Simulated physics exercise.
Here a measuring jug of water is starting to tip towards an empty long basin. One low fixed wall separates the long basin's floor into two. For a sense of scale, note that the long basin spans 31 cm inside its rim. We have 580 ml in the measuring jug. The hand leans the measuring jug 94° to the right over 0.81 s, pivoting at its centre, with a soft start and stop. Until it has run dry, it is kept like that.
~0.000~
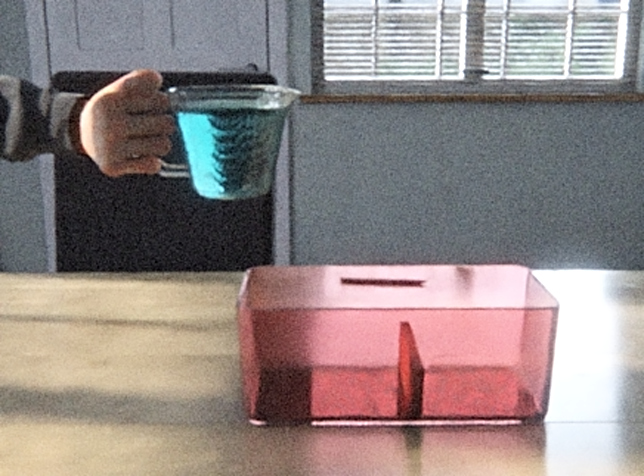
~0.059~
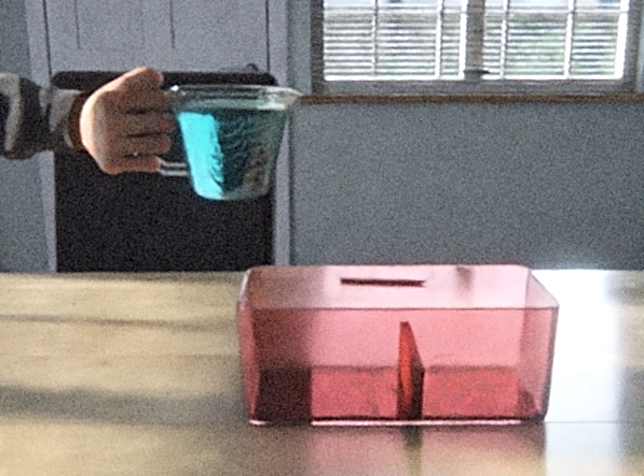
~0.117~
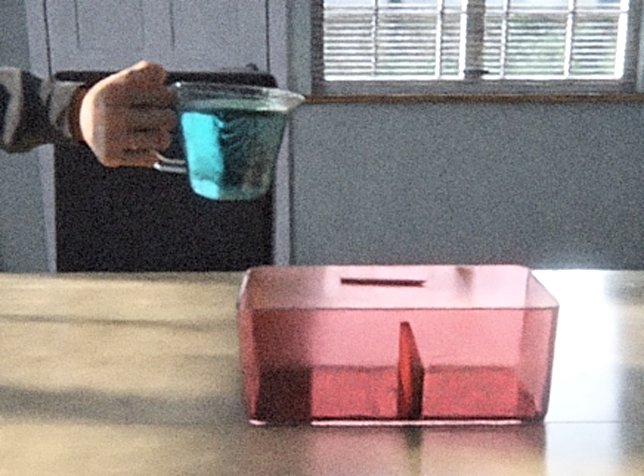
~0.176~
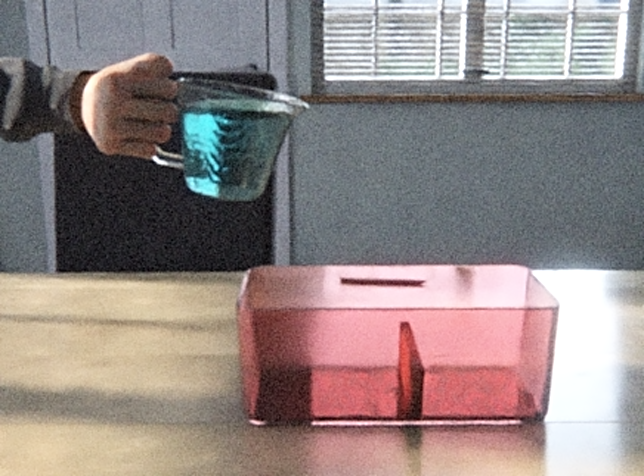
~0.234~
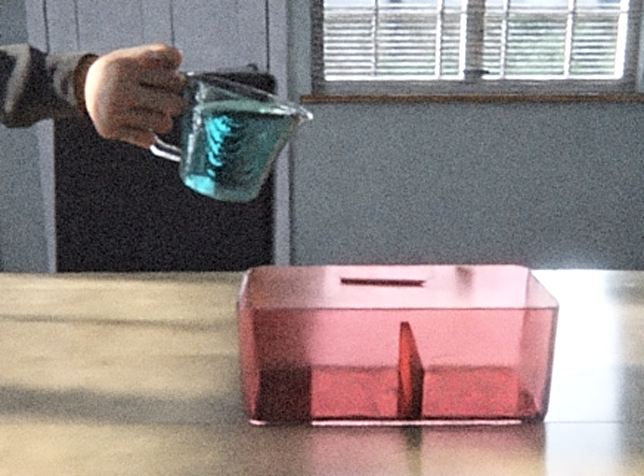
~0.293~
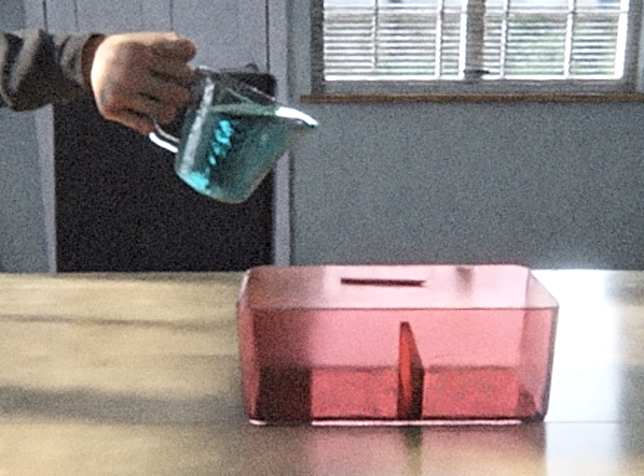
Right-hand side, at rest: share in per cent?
3 per cent.
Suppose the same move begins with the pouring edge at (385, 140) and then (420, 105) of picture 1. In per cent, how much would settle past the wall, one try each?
It comes to 85 per cent, and then 95 per cent.
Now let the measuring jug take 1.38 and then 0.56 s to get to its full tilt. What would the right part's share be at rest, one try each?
Respectively 5 and 5 %.
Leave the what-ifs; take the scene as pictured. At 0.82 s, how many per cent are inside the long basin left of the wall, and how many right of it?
Near 72 on the left, 0 on the right.
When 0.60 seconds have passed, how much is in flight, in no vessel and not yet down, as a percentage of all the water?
Near 28 per cent of it all.
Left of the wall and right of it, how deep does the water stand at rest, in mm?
Left 24 mm, right 0 mm.
Then, 0.60 s in, the tilt is 79° and 52 per cent is still to pour, 19 is left of the wall and 0 right of it.
Then, 0.82 s in, the tilt is 94° and 11 per cent is still to pour, 73 is left of the wall and 0 right of it.
Then, 1.06 s in, the tilt is 94° and 1 per cent is still to pour, 92 is left of the wall and 3 right of it.
Then, 1.31 s in, the tilt is 94° and 0 per cent is still to pour, 95 is left of the wall and 3 right of it.
Finally, 95 per cent lies left of the wall, 3 right of it and 2 outside.
